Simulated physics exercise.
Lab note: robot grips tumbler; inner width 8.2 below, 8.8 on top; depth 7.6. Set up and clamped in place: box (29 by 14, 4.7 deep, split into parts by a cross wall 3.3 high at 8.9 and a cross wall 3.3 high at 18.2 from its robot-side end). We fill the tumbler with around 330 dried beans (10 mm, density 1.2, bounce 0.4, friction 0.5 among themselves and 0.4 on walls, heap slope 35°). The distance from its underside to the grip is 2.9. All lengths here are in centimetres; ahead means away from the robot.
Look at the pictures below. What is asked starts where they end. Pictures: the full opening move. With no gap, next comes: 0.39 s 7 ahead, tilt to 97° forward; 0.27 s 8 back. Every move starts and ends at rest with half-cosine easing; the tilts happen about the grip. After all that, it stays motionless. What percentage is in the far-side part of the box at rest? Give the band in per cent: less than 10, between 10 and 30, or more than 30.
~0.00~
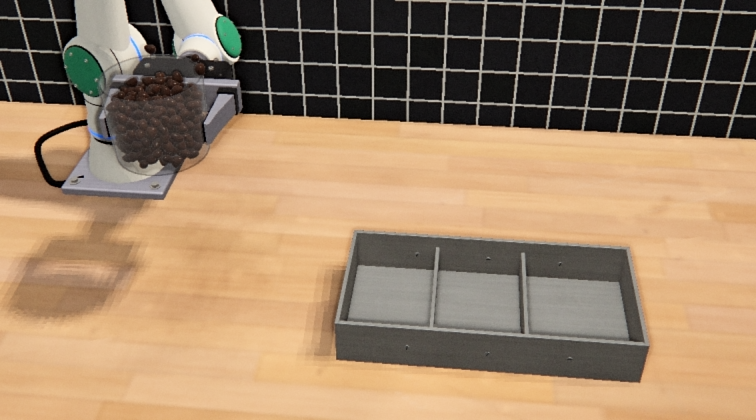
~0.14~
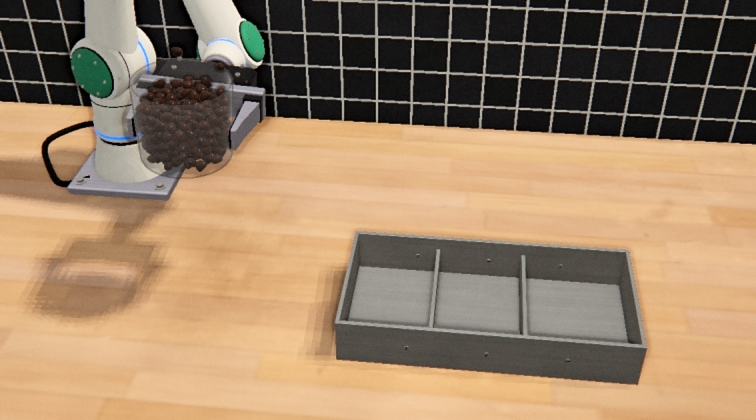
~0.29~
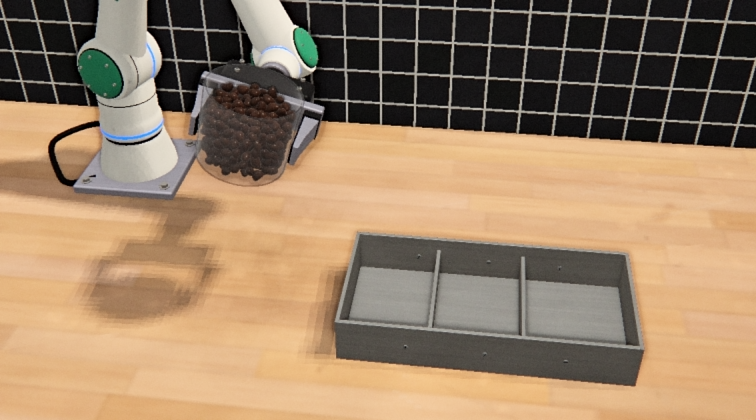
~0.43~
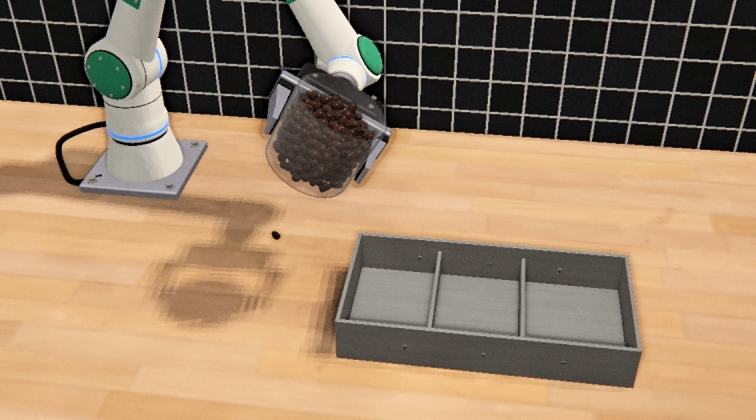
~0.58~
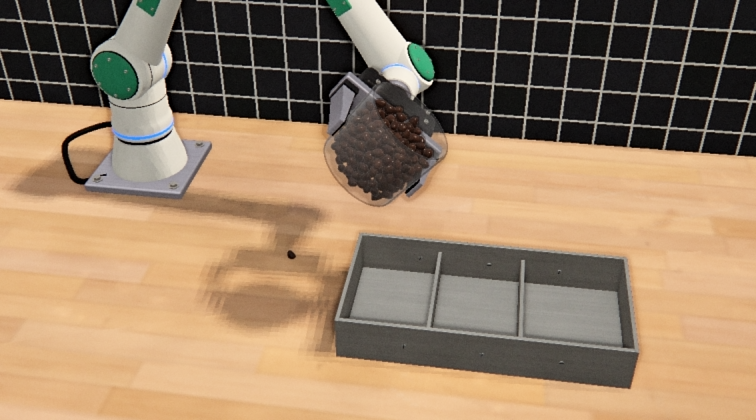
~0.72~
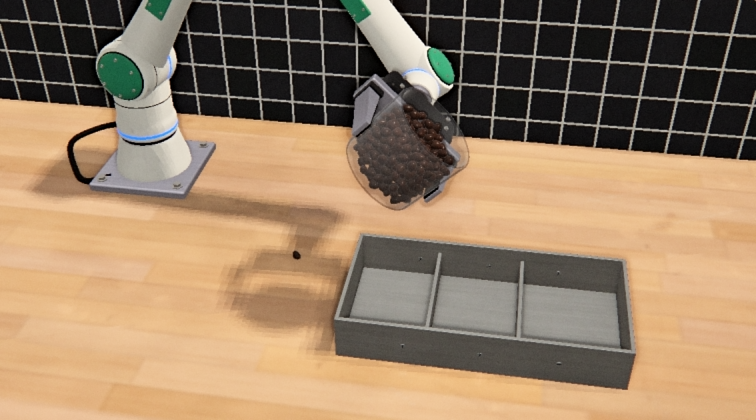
More than 30 per cent.
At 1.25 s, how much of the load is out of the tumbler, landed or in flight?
I'd say some 50 percent by then.
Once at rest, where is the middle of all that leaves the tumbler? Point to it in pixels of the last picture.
Approximately (536, 324) in pixels.
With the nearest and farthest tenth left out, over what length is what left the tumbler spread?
The stretch is around 16 cm.
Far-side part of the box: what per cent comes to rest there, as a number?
About 40 %.
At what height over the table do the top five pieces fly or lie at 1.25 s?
Somewhere around 20 cm above the tabletop.
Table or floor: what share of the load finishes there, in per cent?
0 per cent, more or less.
After 0.98 s, tilted 84° forward, highest piece 24 above the table; 328 in the tumbler, 1 on the table or floor.
After 1.25 s, tilted 97° forward, highest piece 20 above the table; 168 in the tumbler, 93 in the far-side part, 3 in the middle part, 1 on the table or floor, 64 in flight or on a rim.
After 1.58 s, tilted 97° forward, highest piece 19 above the table; 139 in the far-side part, 90 in the tumbler, 88 in the middle part, 9 in the robot-side part, 1 on the table or floor, 2 in flight or on a rim.
After 2.63 s, tilted 97° forward, highest piece 19 above the table; 139 in the far-side part, 96 in the middle part, 84 in the tumbler, 9 in the robot-side part, 1 on the table or floor.
At rest, 139 in the far-side part, 96 in the middle part, 84 in the tumbler, 9 in the robot-side part, 1 on the table or floor. That is 42 % in the far-side part of the box.
